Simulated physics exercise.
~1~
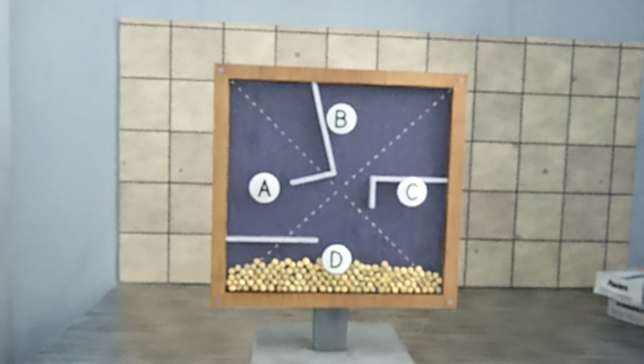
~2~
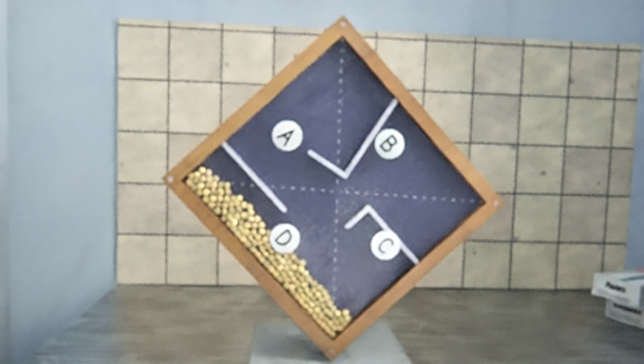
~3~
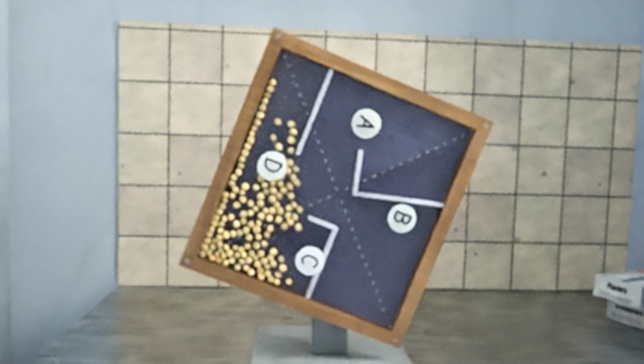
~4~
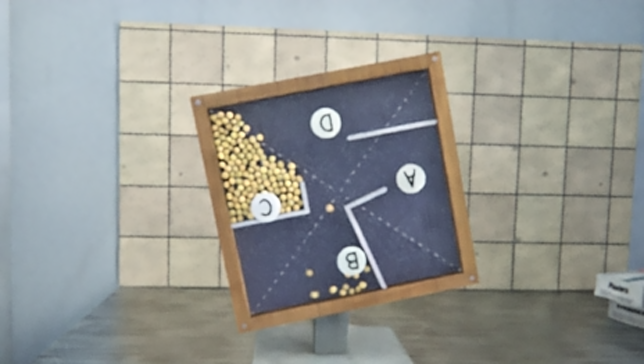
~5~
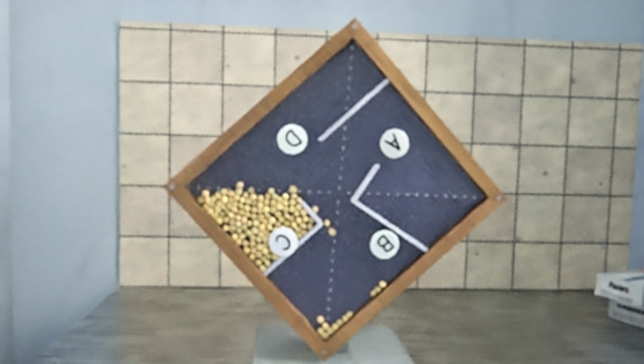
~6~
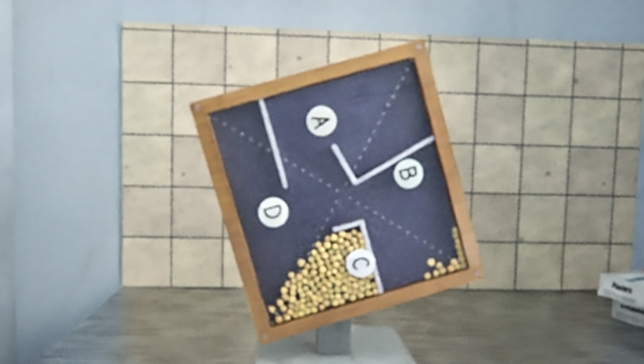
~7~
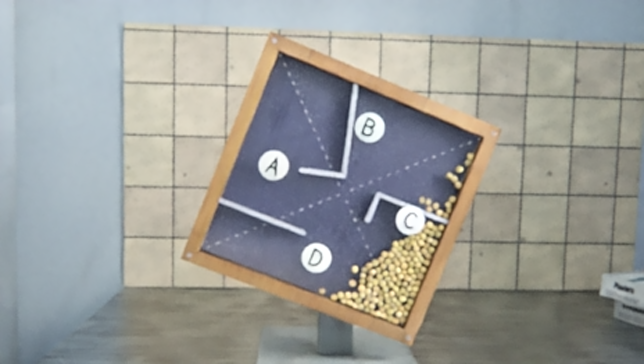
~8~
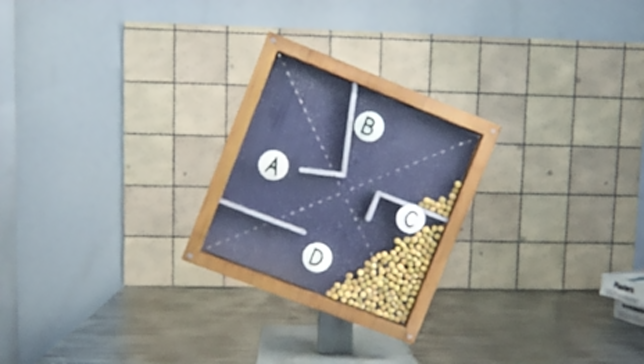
In front of a tiled wall, a square wooden-framed case of yellowish beads turned clockwise until nearly upside down, most beads catching by C, then swung partway back, and the beans slid right and settled in the lower right corner around C and D.
